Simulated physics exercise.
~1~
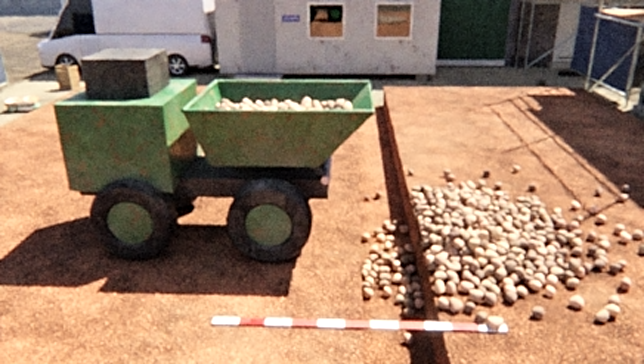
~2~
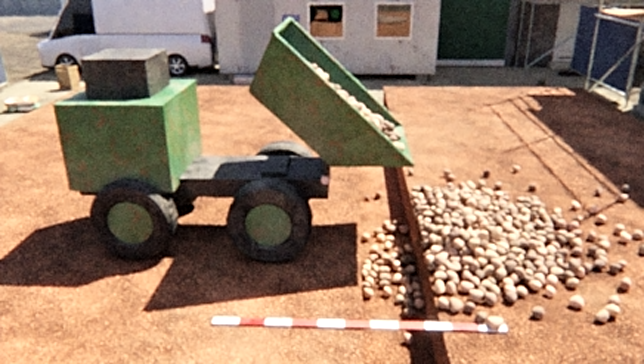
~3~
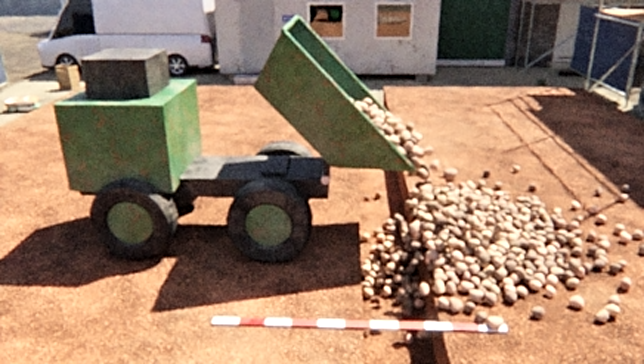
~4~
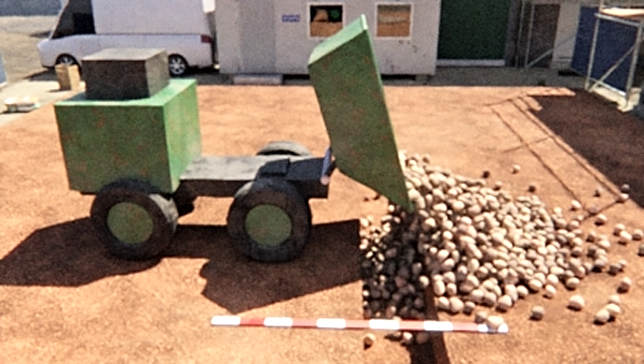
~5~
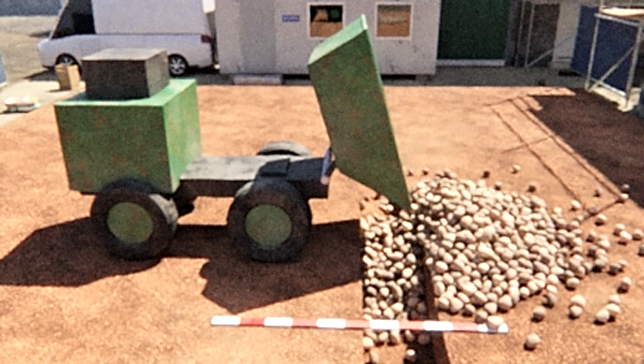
On reddish ground, a green toy-like dump truck tipping its skip in stages, stones sliding out rightward onto a pile across a trench.
